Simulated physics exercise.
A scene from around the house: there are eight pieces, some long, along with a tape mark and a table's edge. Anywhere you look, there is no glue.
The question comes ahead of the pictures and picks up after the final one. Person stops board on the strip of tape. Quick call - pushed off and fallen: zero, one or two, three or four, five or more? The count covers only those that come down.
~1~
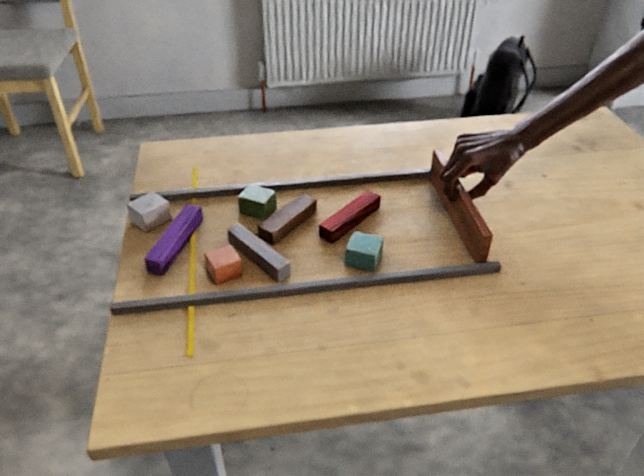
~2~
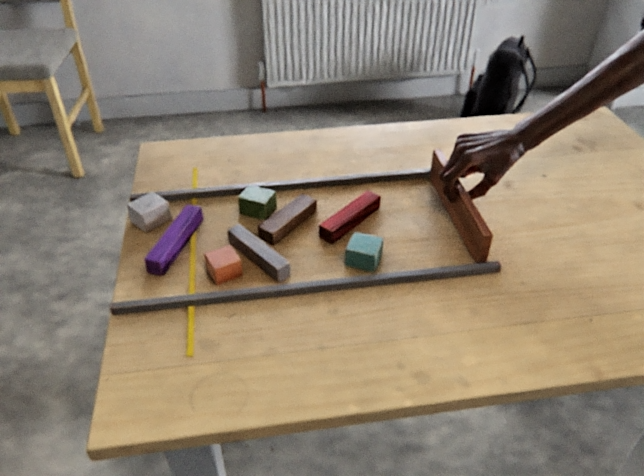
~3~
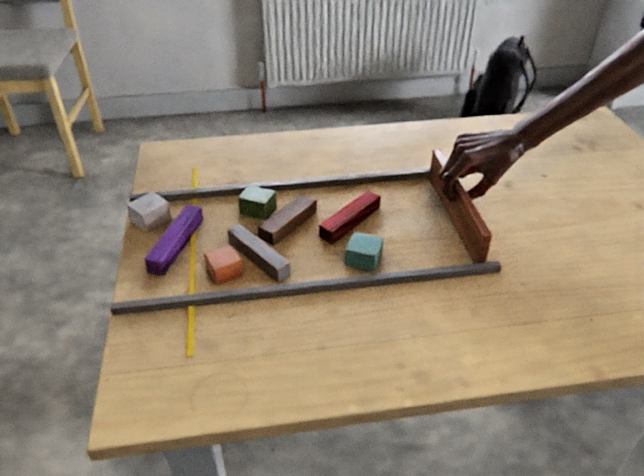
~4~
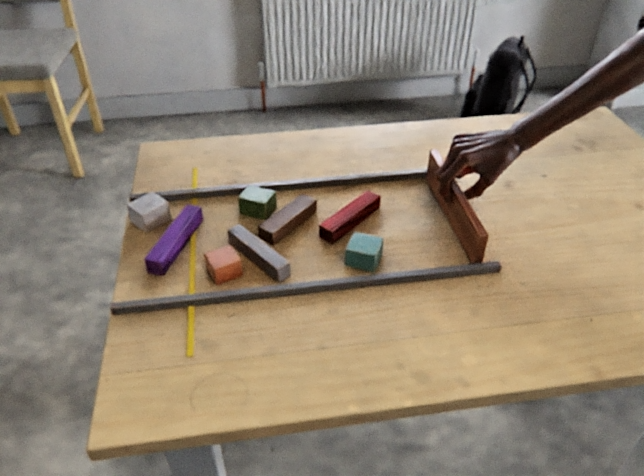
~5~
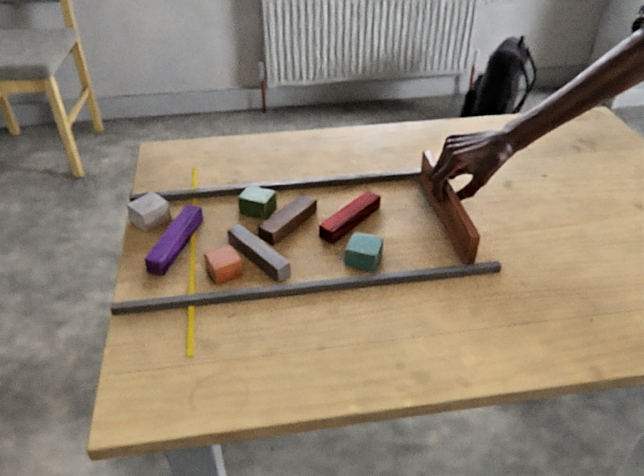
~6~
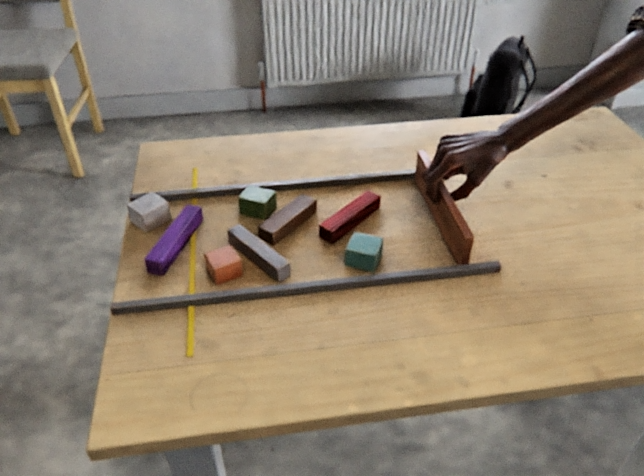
Call: One or two.
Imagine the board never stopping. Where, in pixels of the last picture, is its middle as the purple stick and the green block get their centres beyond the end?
The purple stick puts it at (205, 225), the green block at (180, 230).
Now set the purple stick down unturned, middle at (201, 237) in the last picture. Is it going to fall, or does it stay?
That purple stick hangs in there.
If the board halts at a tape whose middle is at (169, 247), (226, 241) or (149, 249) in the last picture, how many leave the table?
Respectively 4, 1 and 6.
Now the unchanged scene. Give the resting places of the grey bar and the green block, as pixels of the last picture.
You'll see the grey bar at (145, 266), with the green block at (139, 212).
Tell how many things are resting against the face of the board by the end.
The count in contact is 2.
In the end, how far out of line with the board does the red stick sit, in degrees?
I'd say it's about 0° out of line.
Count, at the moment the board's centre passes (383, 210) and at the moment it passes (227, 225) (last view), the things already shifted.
Note: First position 1; second position 8.
Early on, none off yet; white block at rest near (149, 212); purple stick at rest near (176, 238); orange block at rest near (223, 264).
Finally, the number that fall off is one or two; lost, purple stick and white block.
